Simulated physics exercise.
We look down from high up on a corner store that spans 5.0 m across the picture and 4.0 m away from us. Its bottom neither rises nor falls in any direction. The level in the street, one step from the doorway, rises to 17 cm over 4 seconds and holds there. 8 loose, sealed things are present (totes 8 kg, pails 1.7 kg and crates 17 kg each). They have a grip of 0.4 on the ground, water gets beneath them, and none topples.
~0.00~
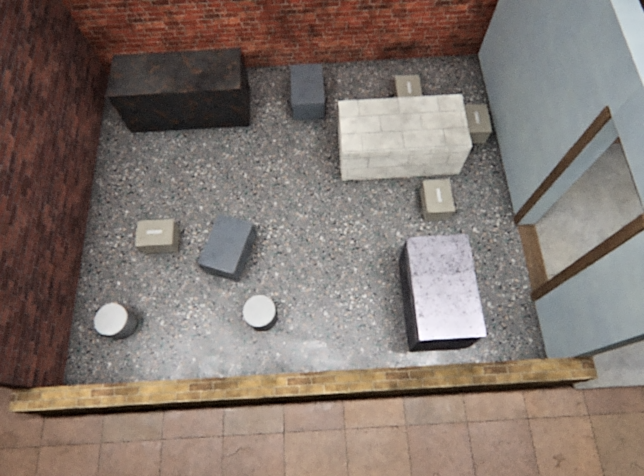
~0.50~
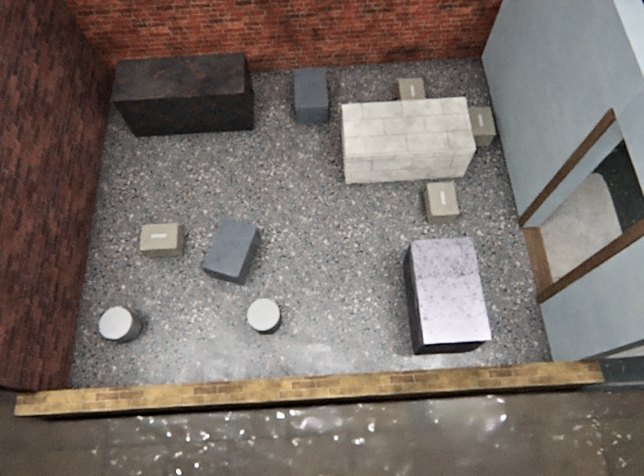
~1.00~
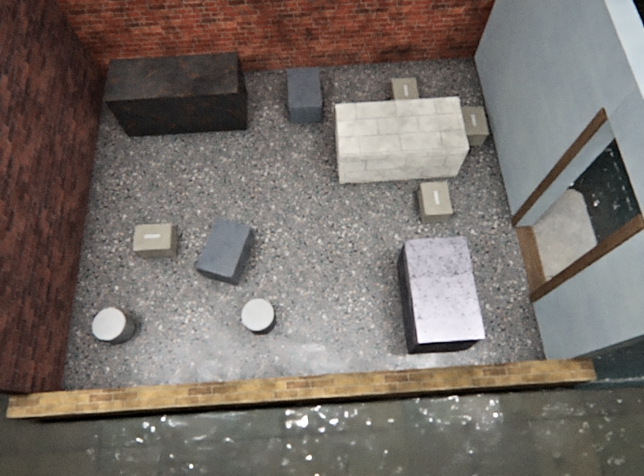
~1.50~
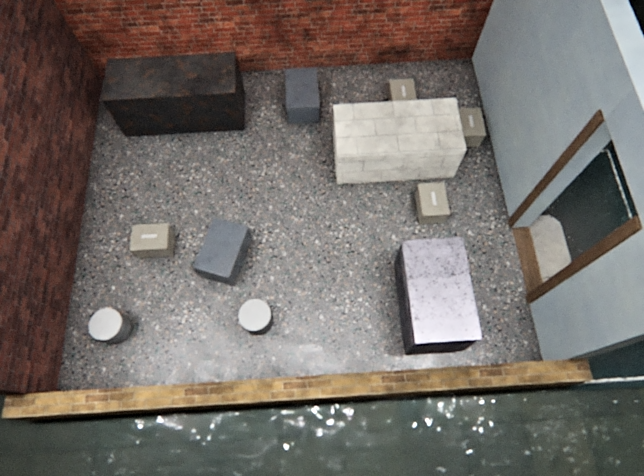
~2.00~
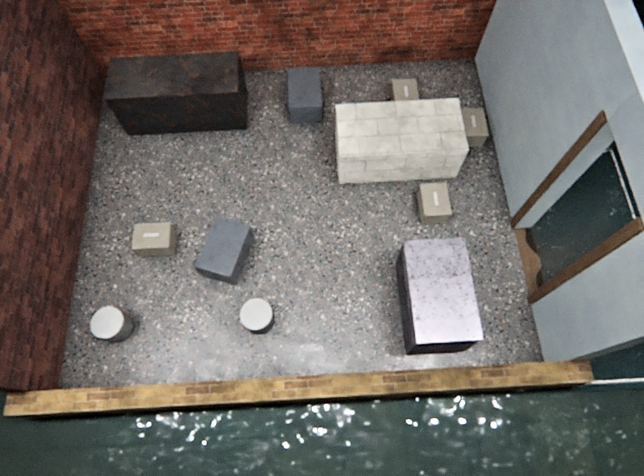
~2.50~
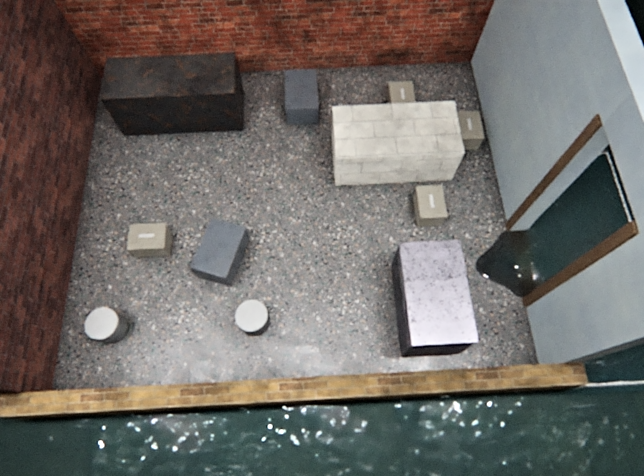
The clip shows a high view of a brick-walled room holding blocks, boxes and two round containers, all staying still, as dark water covers the paving outside, fills the doorway at right and finally spreads slightly onto the floor inside.
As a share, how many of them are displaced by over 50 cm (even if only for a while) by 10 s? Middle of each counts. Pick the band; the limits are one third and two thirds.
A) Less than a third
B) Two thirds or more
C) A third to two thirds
A, less than a third.
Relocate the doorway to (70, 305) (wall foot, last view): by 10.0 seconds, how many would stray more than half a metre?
So the tally would be 2.
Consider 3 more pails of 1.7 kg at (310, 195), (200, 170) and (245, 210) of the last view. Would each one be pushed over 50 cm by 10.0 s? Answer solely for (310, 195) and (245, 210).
In turn: Beyond the mark, beyond the mark.
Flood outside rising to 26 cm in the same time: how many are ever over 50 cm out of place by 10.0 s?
Then 4.
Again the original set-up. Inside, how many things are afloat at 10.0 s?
I'd say 1 of them.
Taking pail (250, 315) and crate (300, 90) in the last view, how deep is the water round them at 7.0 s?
Depths: Near 3 cm, then near 0 cm.
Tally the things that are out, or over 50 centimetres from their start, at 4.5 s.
0 of them.
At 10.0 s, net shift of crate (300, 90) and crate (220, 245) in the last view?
Shifts: 0 cm / 0 cm.
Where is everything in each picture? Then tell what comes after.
A tote at (477, 118) rests on the ground; a tote at (154, 232), on the bottom; water covers 0.0 m2; 0 of 8 have shifted, in the first frame.
A tote at (481, 121) rests on the ground; a tote at (159, 236) rests on the ground; water covers 0.0 m2; 0 of 8 have shifted, in the second frame.
A tote at (474, 121) rests on the ground; a tote at (152, 237) rests on the ground; water covers 0.0 m2; 0 of 8 have shifted, in the third frame.
A tote at (471, 122) rests on the ground; a tote at (149, 237), on the bottom; water covers 0.0 m2; 0 of 8 have shifted, in the fourth frame.
A tote at (474, 122) rests on the ground; a tote at (151, 235) rests on the ground; 0.0 m2 under water; 0 of 8 have shifted, in the fifth frame.
A tote at (470, 125), on the bottom; a tote at (147, 236), on the bottom; water covers 0.2 m2; 0 of 8 have shifted, in the sixth frame.
After 3.5 s 0 of 8 are over 50 cm from their spots; 0 afloat.
After 4.5 s 0 of 8 are over 50 cm from their spots; 0 afloat.
After 7.0 s 1 of 8 are over 50 cm from their spots; 1 afloat.
After 10.0 s 2 of 8 are over 50 cm from their spots, and 2 have been at some point; 1 afloat.
